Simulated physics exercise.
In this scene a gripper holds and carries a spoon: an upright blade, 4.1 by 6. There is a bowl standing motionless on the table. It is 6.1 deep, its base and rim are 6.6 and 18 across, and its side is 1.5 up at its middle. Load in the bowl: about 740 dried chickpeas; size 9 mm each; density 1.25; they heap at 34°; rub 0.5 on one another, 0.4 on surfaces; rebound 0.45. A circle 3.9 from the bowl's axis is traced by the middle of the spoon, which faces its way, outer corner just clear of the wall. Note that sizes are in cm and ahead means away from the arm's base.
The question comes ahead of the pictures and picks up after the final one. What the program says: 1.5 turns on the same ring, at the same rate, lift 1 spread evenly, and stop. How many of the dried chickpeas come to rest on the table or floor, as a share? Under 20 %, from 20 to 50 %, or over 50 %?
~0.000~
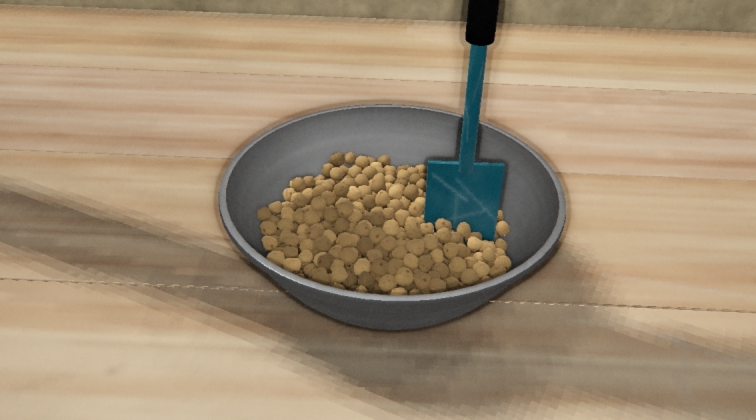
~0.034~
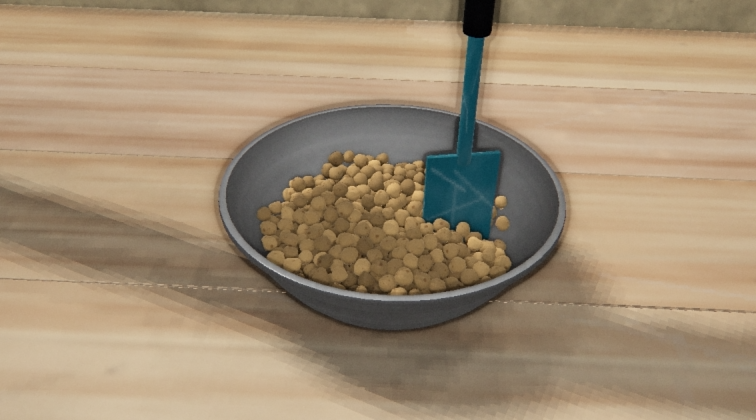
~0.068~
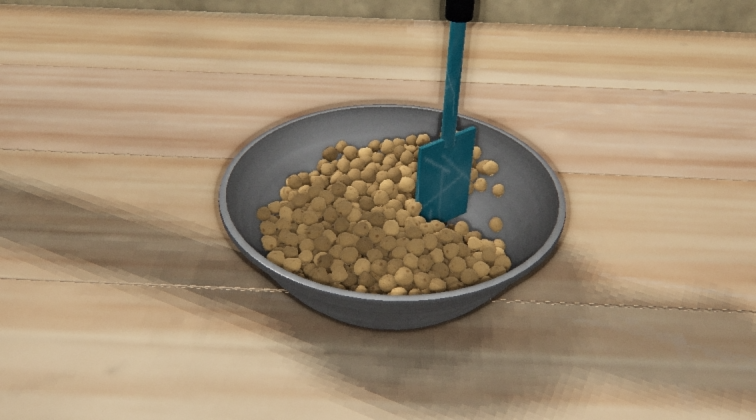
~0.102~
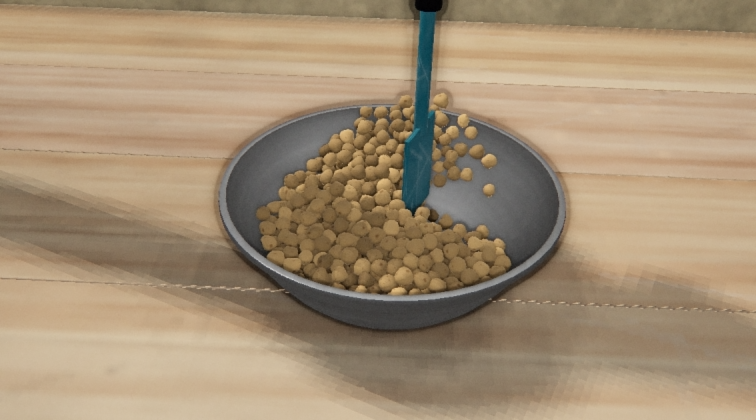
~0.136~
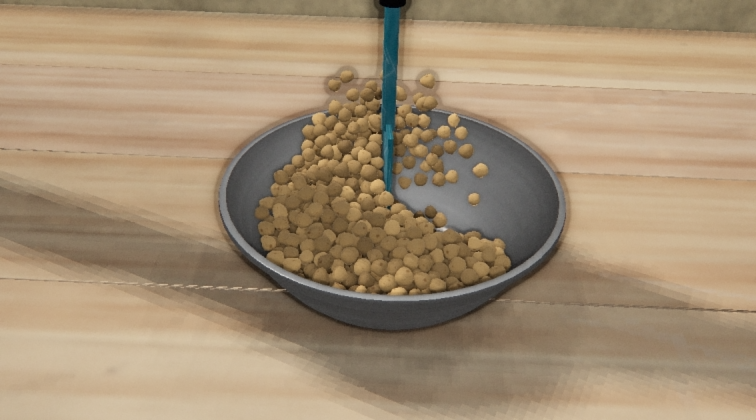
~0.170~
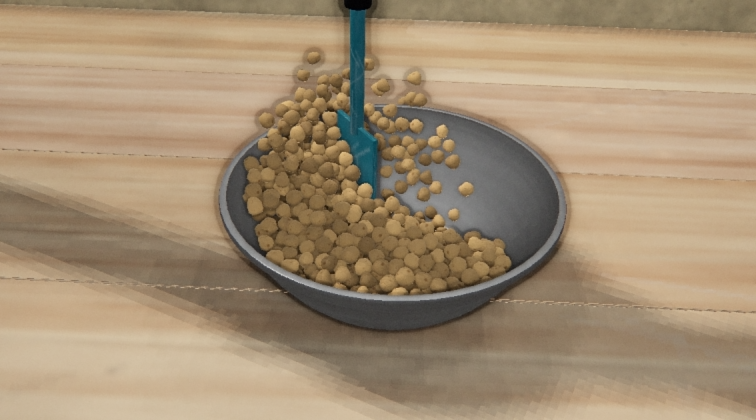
From 20 to 50 %.
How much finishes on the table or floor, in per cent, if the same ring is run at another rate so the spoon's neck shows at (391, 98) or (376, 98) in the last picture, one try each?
So, roughly 15 percent the first time and 25 percent the second.
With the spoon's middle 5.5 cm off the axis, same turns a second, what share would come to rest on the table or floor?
That would make it around 5 percent.
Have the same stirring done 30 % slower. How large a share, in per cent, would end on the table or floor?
That would be some 15 percent.
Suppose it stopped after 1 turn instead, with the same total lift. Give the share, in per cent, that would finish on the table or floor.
Then some 25 per cent.
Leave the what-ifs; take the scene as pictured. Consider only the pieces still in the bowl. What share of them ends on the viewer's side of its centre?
Around 55 per cent of what the bowl keeps.
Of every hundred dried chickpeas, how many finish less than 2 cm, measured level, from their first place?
Roughly 15 percent.
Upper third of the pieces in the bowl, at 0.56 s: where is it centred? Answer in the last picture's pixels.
Somewhere around (393, 163), I think.
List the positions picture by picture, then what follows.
In the first frame, spoon neck at (469, 139), 0° round; upper third of the load around (379, 221), from x 265 to 505, top at y 160; 743 in the bowl.
In the second frame, spoon neck at (466, 130), 12° round; upper third of the load around (383, 214), from x 265 to 505, top at y 160.
In the third frame, spoon neck at (450, 114), 40° round; upper third of the load around (387, 195), from x 265 to 505, top at y 135.
In the fourth frame, spoon neck at (422, 102), 68° round; upper third of the load around (377, 181), from x 265 to 505, top at y 100.
In the fifth frame, spoon neck at (389, 98), 96° round; upper third of the load around (354, 171), from x 260 to 505, top at y 75; 738 in the bowl, 5 in flight or on the tool.
In the sixth frame, spoon neck at (357, 101), 124° round; upper third of the load around (324, 164), from x 250 to 505, top at y 60; 733 in the bowl, 10 in flight or on the tool.
By 0.36 s, 284° round, highest piece 10 above the table; 607 in the bowl, 68 on the table or floor, 68 in flight or on the tool.
By 0.56 s, 84° round, highest piece 8 above the table; 545 in the bowl, 178 on the table or floor, 20 in flight or on the tool.
By 0.85 s, 180° round, highest piece 6 above the table; 522 in the bowl, 220 on the table or floor, 1 in flight or on the tool.
By 1.55 s, 180° round, highest piece 6 above the table; 522 in the bowl, 221 on the table or floor.
Final count, 522 in the bowl, 221 on the table or floor. That is 30 % on the table or floor.
